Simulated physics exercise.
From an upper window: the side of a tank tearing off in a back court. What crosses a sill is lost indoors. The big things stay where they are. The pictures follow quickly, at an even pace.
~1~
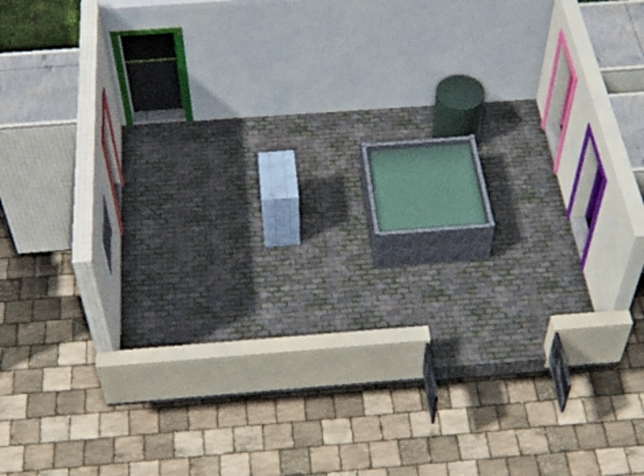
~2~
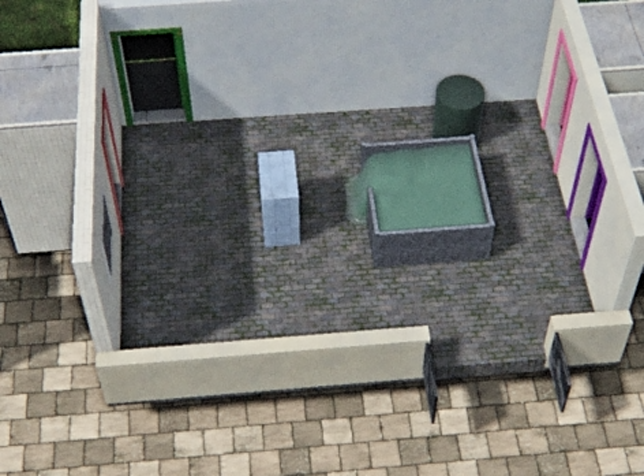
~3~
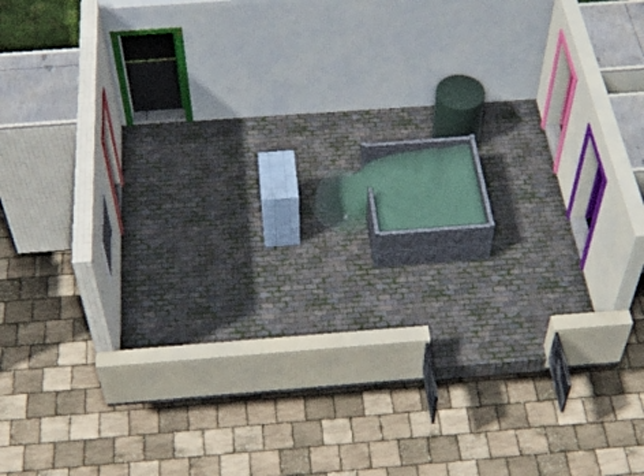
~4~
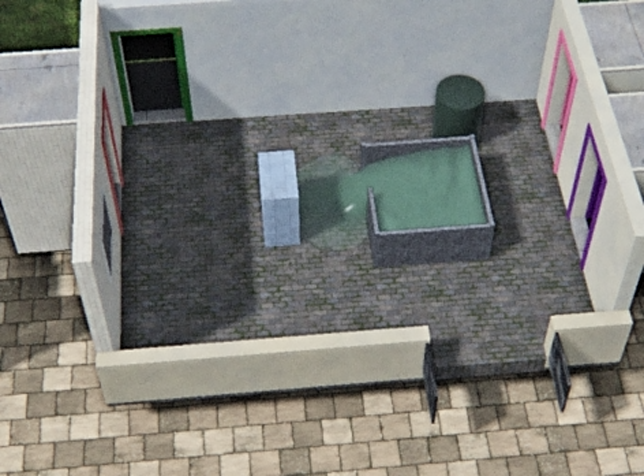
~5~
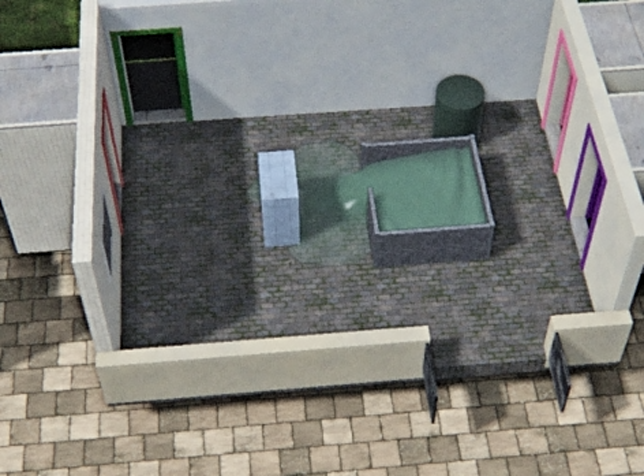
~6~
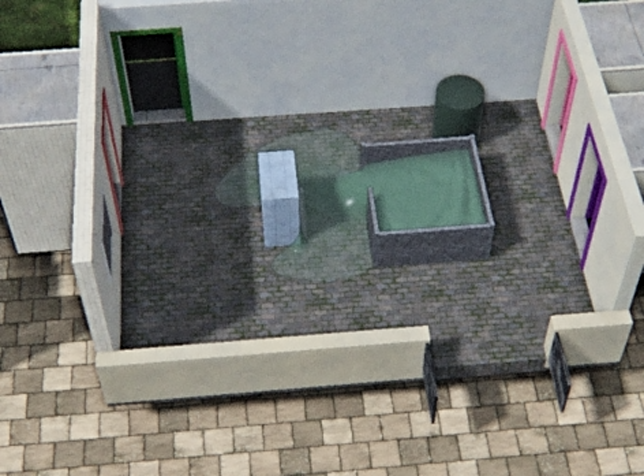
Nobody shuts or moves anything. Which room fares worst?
The green doorway takes the most.
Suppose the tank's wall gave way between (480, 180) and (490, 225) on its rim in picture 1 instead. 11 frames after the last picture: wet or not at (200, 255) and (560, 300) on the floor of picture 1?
As listed: Dry, wet.
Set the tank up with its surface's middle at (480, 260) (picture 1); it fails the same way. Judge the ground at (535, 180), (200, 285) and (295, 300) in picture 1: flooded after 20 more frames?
In that order: No water, wet, wet.
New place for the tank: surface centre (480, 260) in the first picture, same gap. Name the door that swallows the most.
Most goes in at the green-painted one.
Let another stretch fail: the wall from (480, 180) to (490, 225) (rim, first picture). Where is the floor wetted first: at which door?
That is the door marked purple.
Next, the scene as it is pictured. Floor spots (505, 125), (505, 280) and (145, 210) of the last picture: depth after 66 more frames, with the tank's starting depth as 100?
About 4, 6 and 4 per cent.
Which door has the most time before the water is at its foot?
It is the one in pink.
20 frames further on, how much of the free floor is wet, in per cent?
I make it 60 per cent.
A moment on, water covers 30 % of the floor; purple door not reached, pink door not reached, red door wet at the sill, nothing in, green door not reached.
Next, water covers 45 % of the floor; purple door not reached, pink door not reached, red door wet at the sill, nothing in, green door a trickle in.
Then, water covers 60 % of the floor; purple door not reached, pink door not reached, red door a trickle in, green door some in.
Later, water covers 80 % of the floor; purple door wet at the sill, nothing in, pink door not reached, red door a trickle in, green door a lot in.
In the end, water covers 95 % of the floor; purple door a trickle in, pink door wet at the sill, nothing in, red door a trickle in, green door a lot in; the green door has let in the most.
